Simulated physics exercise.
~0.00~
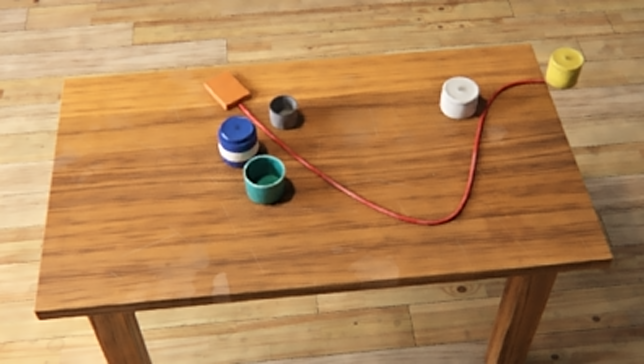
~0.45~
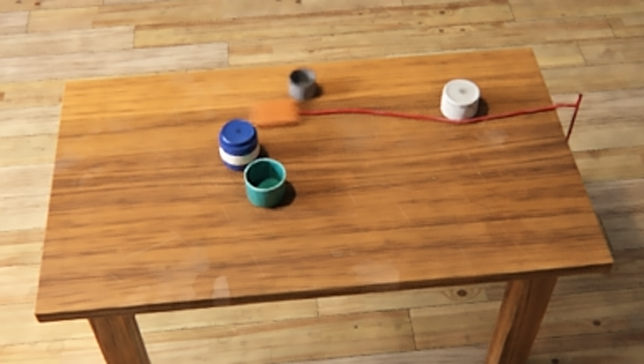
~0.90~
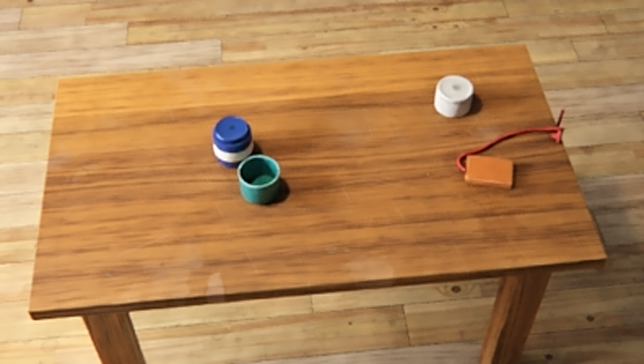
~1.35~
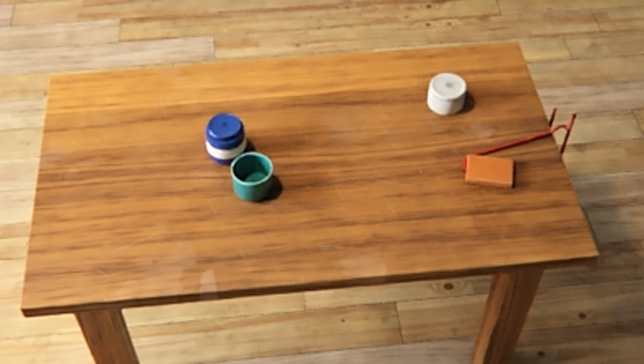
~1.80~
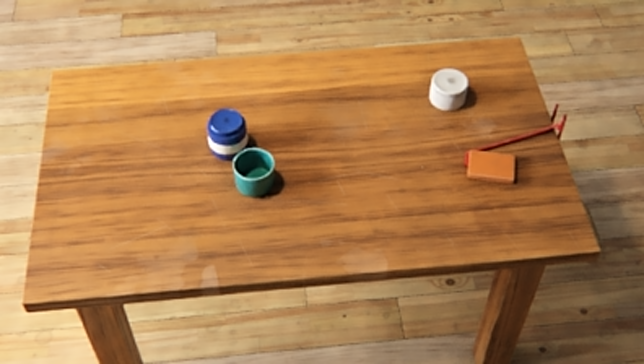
The clip opens on a wooden table holding a flat orange object, a small grey mug, a blue jar, a teal mug and a white tub, with a red cable curving from the orange piece to a yellow cylinder at the right edge. The yellow cylinder drops out of sight, and the cable pulls nearly straight. The orange piece slides rightward in a blur, while the grey mug shifts slightly up and right. Next, the orange piece is far across the table and the grey mug is gone from view. It finally rests near the right edge, still on the tabletop beside the short red cable, while the jar, teal mug and tub stand where they began.
